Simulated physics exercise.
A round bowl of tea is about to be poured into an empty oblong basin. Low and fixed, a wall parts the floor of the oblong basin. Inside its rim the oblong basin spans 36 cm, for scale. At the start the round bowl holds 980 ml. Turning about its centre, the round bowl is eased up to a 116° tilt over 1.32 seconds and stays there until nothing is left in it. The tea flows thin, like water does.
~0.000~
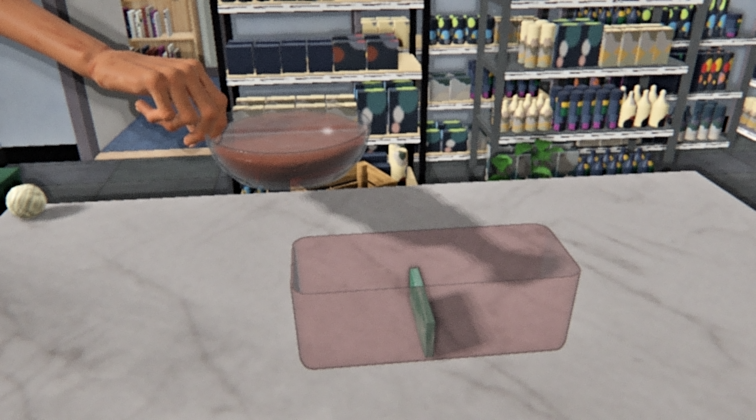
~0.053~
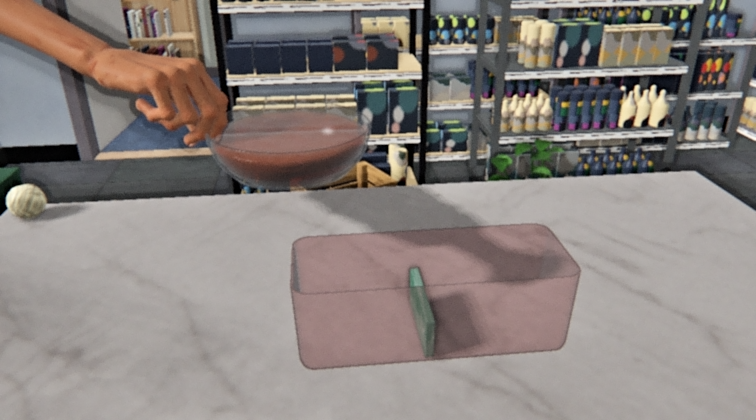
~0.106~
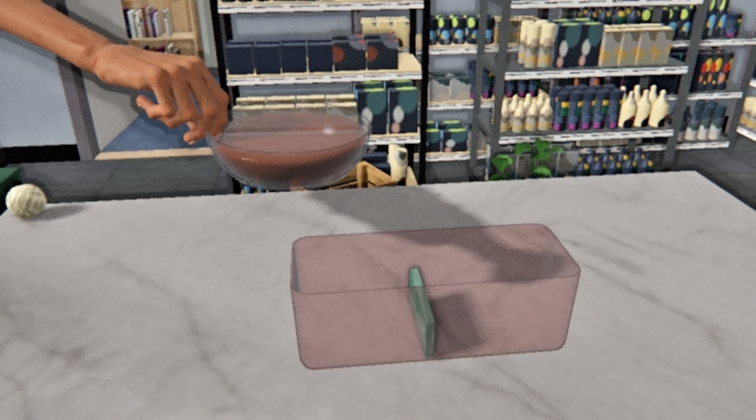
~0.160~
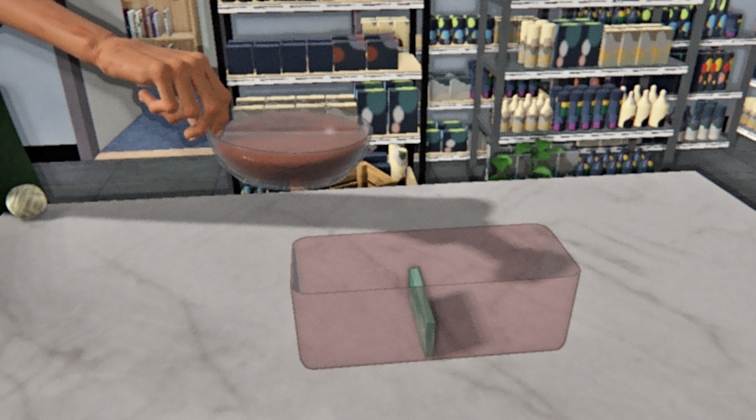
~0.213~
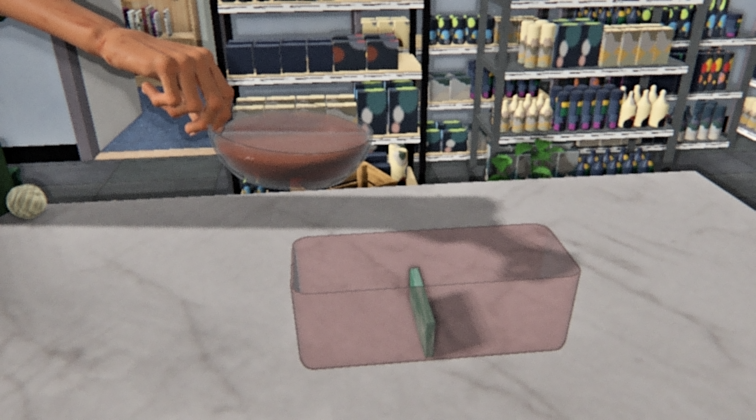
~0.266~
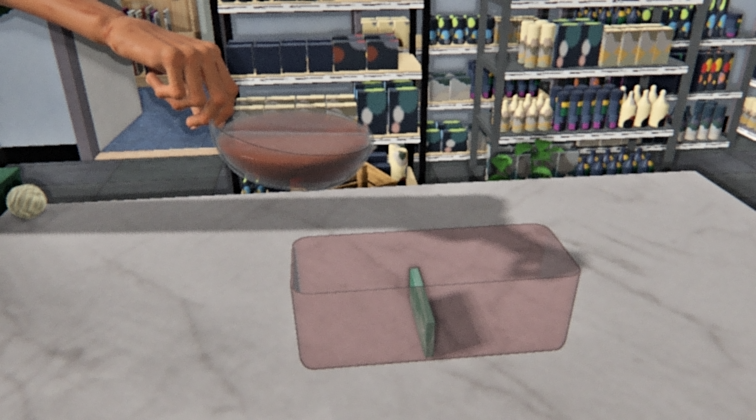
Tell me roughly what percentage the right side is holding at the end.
At the end it holds about 49 per cent.
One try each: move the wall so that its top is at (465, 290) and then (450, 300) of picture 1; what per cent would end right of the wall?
In order, 5 and 15 per cent.
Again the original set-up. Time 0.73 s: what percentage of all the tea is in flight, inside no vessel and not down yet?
About 42 per cent.
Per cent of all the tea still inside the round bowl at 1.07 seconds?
0 %.
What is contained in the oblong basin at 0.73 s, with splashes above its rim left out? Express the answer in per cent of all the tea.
Some 32 per cent.
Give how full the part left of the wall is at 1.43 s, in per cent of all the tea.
I'd put it near 42 percent.
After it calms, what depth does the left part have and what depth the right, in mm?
Left 20 mm, right 20 mm.
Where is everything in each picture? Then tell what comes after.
The first frame shows tilt 0°; pouring edge (369, 123); surface from (211, 135) to (366, 128); the oblong basin's rim runs from (293, 266) to (563, 249); the wall's top is at (422, 294).
The second frame shows tilt 0°; pouring edge (369, 123); surface from (212, 134) to (366, 129).
The third frame shows tilt 2°; pouring edge (370, 125); surface from (213, 133) to (367, 130).
The fourth frame shows tilt 4°; pouring edge (371, 128); surface from (213, 132) to (367, 131).
The fifth frame shows tilt 7°; pouring edge (372, 133); surface from (215, 132) to (368, 131).
The sixth frame shows tilt 11°; pouring edge (372, 138); surface from (217, 131) to (370, 133).
By 0.73 s the tilt is 68° and 22 per cent is still to pour, 5 is left of the wall and 28 right of it.
By 1.07 s the tilt is 106° and 0 per cent is still to pour, 42 is left of the wall and 49 right of it.
By 1.43 s the tilt is 116° and 0 per cent is still to pour, 43 is left of the wall and 49 right of it.
By 1.82 s the tilt is 116° and 0 per cent is still to pour, 43 is left of the wall and 49 right of it.
At rest 43 per cent lies left of the wall, 49 right of it and 8 outside.
